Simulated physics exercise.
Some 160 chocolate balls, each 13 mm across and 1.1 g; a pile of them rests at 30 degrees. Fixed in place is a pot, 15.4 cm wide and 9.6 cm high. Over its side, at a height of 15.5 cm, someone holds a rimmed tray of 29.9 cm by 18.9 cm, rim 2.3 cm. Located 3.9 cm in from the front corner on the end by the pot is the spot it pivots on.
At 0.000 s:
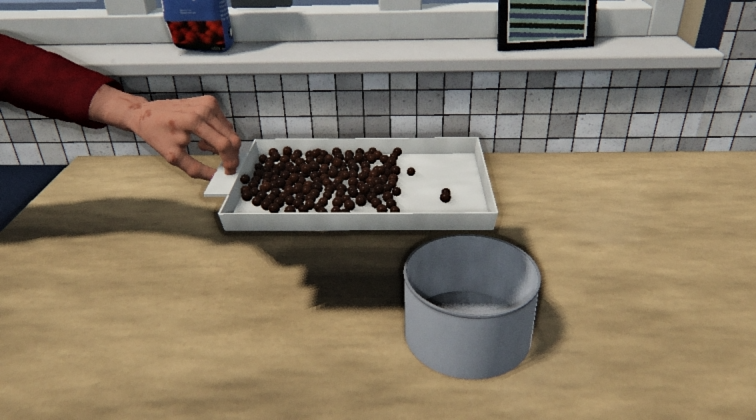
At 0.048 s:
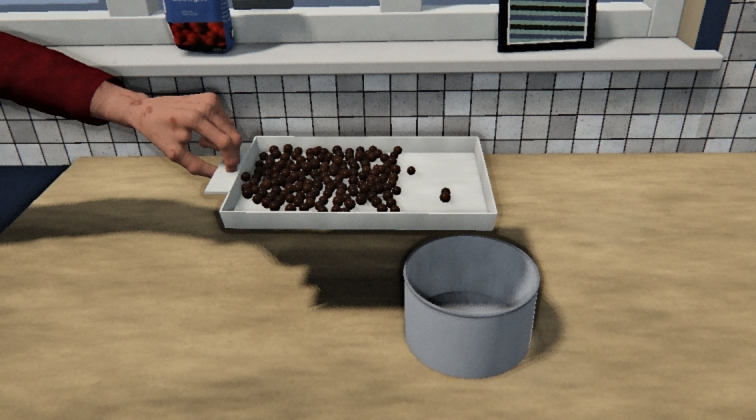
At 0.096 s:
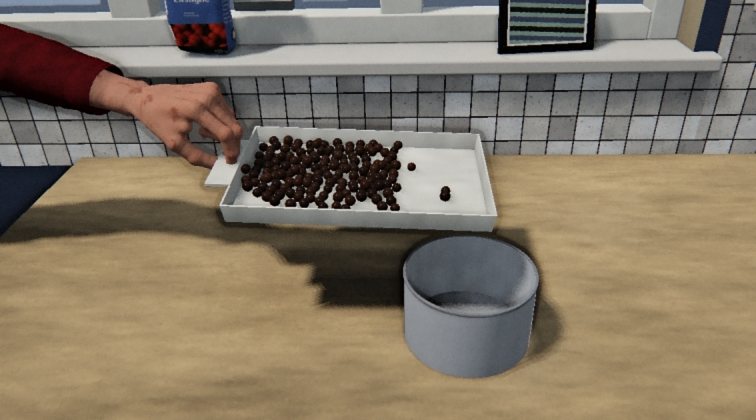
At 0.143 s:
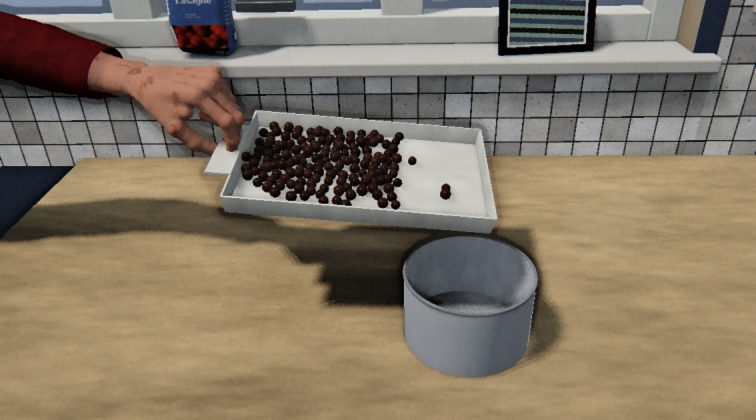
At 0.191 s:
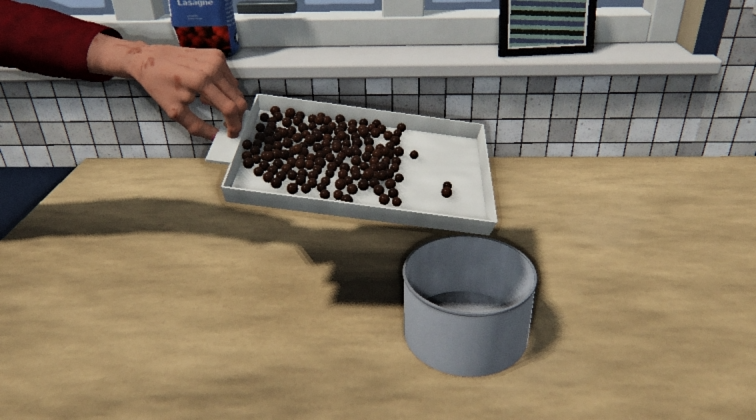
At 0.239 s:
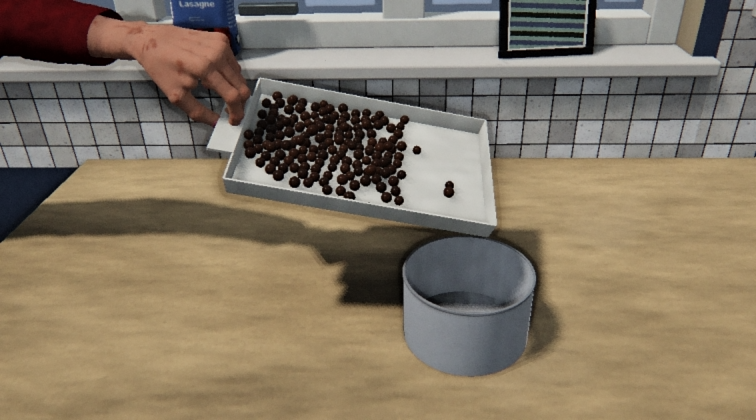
Dark brown balls resting in a white tray as a red-sleeved hand raises its left end, tilting it rightward beside a grey pot.
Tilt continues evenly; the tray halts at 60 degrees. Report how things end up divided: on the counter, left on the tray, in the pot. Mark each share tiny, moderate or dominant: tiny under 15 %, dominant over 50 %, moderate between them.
Counter: Tiny, tray: Dominant, pot: Moderate.
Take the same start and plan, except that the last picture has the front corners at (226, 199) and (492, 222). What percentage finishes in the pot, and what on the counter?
The pot gets 5 and the counter 0.
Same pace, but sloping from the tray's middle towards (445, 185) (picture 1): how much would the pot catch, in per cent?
Roughly 0 % of the pieces.
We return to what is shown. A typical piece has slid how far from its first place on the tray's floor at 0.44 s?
By then it sits near 4 cm from where it began.
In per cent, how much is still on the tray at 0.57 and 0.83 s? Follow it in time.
Earlier moment 100, later moment 80.
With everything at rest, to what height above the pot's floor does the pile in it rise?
Top level: Approx. 2.0 cm.
After 0.44 s, tilt 40 degrees; the tray holds 100 %, the pot 0 %.
After 0.57 s, tilt 54 degrees; the tray holds 100 %, the pot 0 %.
After 0.83 s, tilt 60 degrees; the tray holds 80 %, the pot 10 %.
In the end, at 1.8 s, counter 5 %, tray 65 %, pot 30 %.
